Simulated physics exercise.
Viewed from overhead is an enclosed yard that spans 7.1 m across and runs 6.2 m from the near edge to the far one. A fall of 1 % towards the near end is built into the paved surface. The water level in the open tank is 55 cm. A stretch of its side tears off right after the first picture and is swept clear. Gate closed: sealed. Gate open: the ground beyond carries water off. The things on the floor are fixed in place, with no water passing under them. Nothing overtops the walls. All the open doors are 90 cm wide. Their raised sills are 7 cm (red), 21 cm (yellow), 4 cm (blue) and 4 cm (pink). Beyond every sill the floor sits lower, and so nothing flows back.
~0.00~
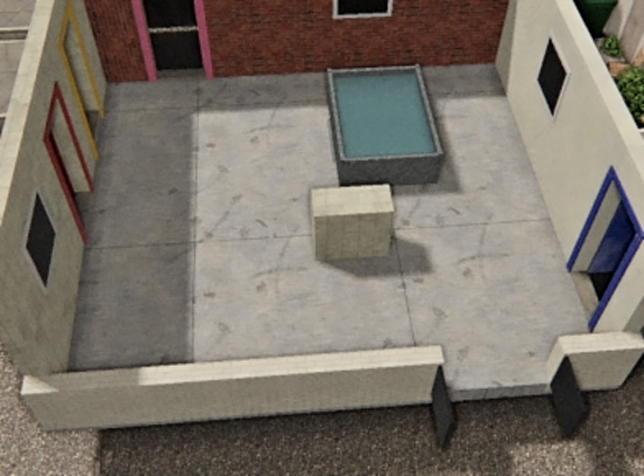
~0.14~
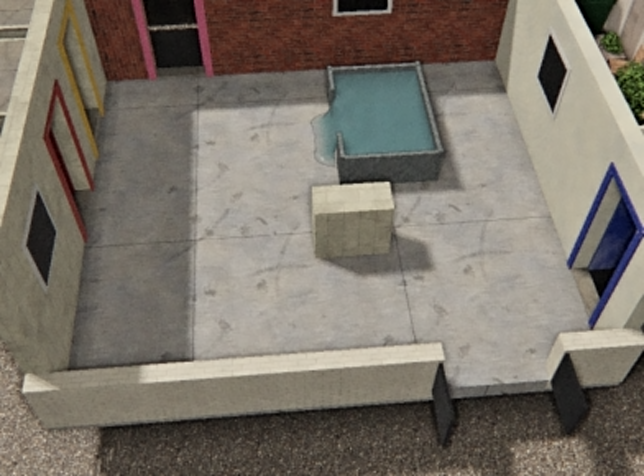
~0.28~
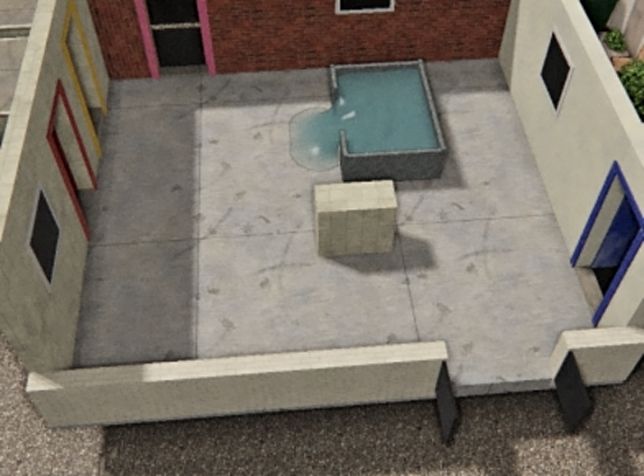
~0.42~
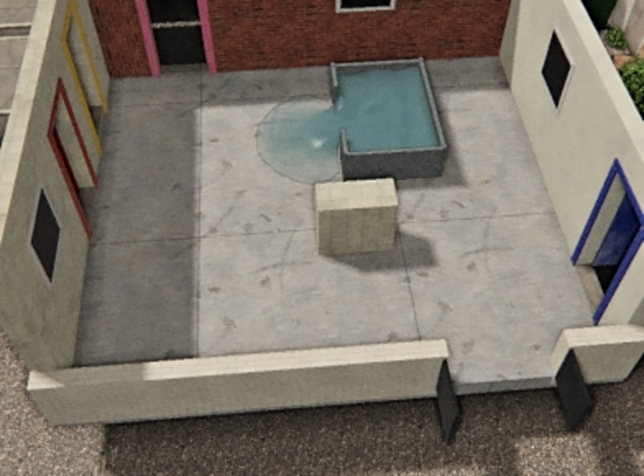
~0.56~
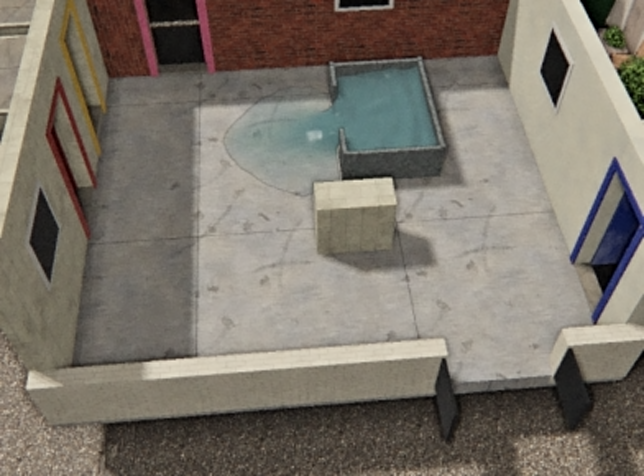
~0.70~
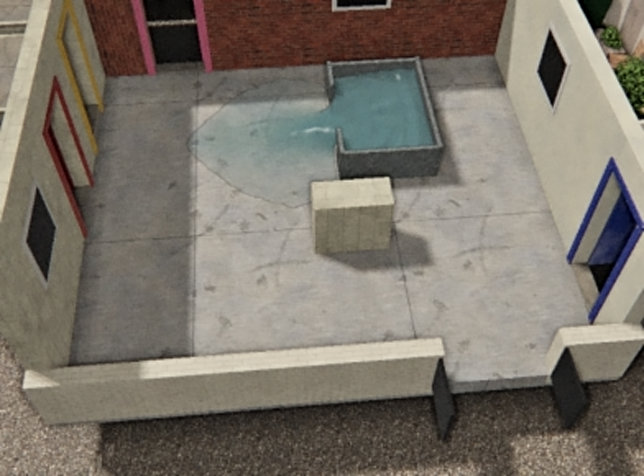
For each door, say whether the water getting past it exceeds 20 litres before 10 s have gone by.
As I see it, at the red door I expect the water to rise above the limit; at the yellow door I expect the water to hold within the limit; at the blue door I expect the water to hold within the limit; at the pink door I expect the water to rise above the limit.
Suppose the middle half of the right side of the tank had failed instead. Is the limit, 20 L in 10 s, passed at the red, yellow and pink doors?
Against that limit: Red not over, yellow not over, pink under.
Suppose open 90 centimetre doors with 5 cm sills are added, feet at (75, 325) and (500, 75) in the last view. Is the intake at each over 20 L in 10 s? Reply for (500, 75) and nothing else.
At that door: Within the limit.
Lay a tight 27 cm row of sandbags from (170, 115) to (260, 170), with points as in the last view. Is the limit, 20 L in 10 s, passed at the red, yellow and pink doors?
Then the red door is short of it, the yellow door short of it, the pink door over the mark.
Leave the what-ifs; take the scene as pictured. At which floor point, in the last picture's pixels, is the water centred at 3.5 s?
(256, 152).
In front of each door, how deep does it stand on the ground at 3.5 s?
Door by door, in cm: Red reads 12, yellow reads 16, blue reads 0, pink reads 9.
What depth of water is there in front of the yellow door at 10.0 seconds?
4.5 cm.
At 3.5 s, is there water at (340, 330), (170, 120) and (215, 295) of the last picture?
First spot not yet wet, second submerged, third submerged.
After 1.4 s water covers 25 % of the floor and is deepest (29 cm) near (326, 132); red door not reached, yellow door 8 cm at the sill, 0 L in, blue door not reached, pink door not reached.
After 2.2 s water covers 35 % of the floor and is deepest (33 cm) near (106, 81); red door 16 cm at the sill, 12 L in, yellow door 19 cm at the sill, 0 L in, blue door not reached, pink door 8 cm at the sill, 6 L in.
After 3.5 s water covers 40 % of the floor and is deepest (18 cm) near (65, 397); red door 12 cm at the sill, 44 L in, yellow door 16 cm at the sill, 0 L in, blue door not reached, pink door 9 cm at the sill, 17 L in.
After 6.0 s water covers 50 % of the floor and is deepest (17 cm) near (65, 397); red door 9 cm at the sill, 62 L in, yellow door 7 cm at the sill, 0 L in, blue door not reached, pink door 7 cm at the sill, 60 L in.
After 10.0 s water covers 75 % of the floor and is deepest (10 cm) near (65, 397); red door 5 cm at the sill, 64 L in, yellow door 5 cm at the sill, 0 L in, blue door 7 cm at the sill, 1 L in, pink door 4 cm at the sill, 69 L in.
